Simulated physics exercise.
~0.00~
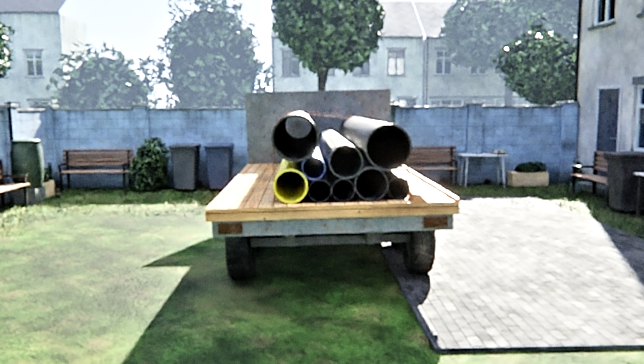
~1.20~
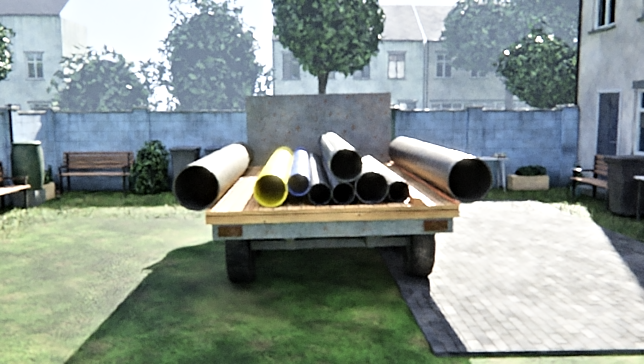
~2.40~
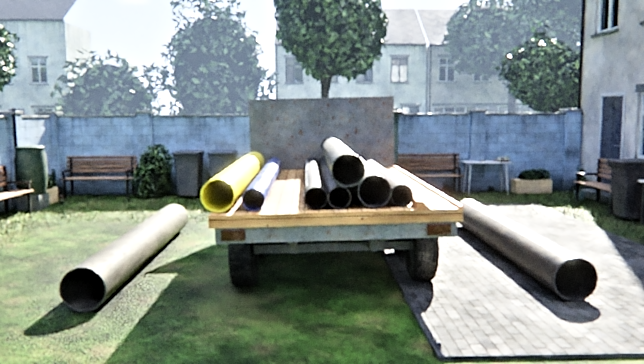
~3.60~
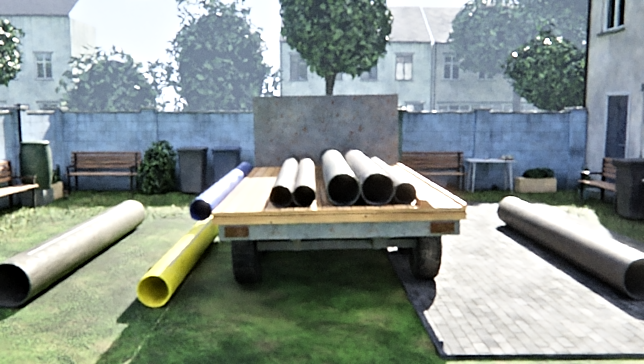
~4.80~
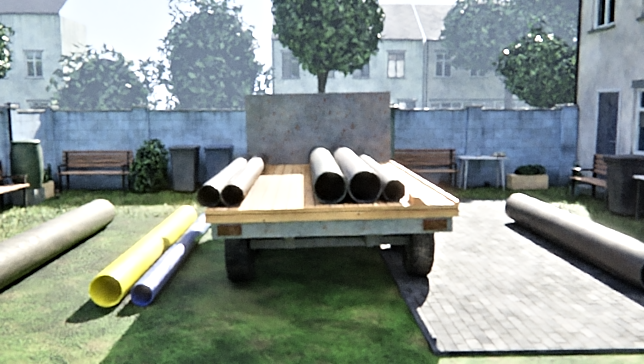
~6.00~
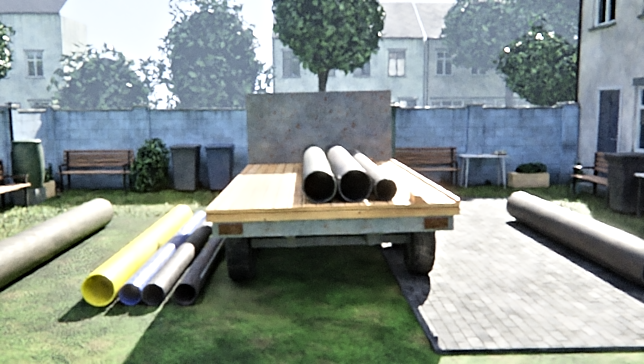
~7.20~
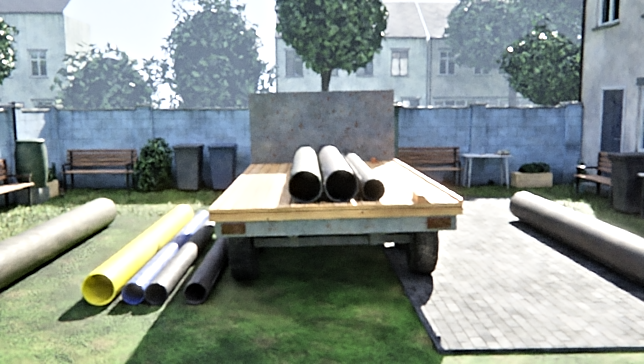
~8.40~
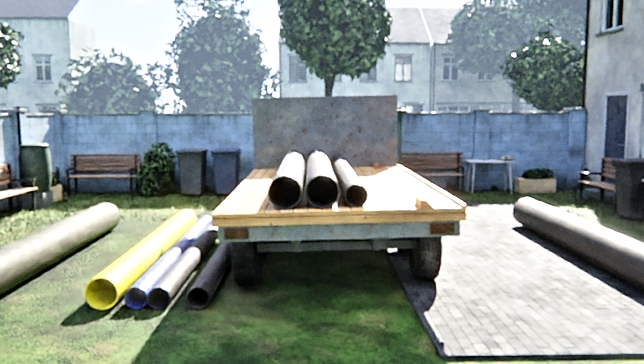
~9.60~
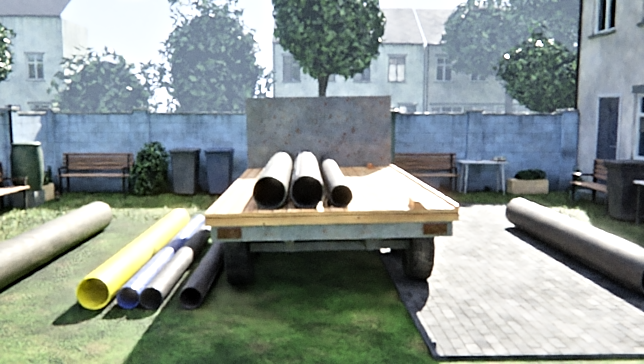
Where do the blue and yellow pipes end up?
Both roll off the left side of the trailer and end up lying on the grass, with the blue pipe just to the right of the yellow one.
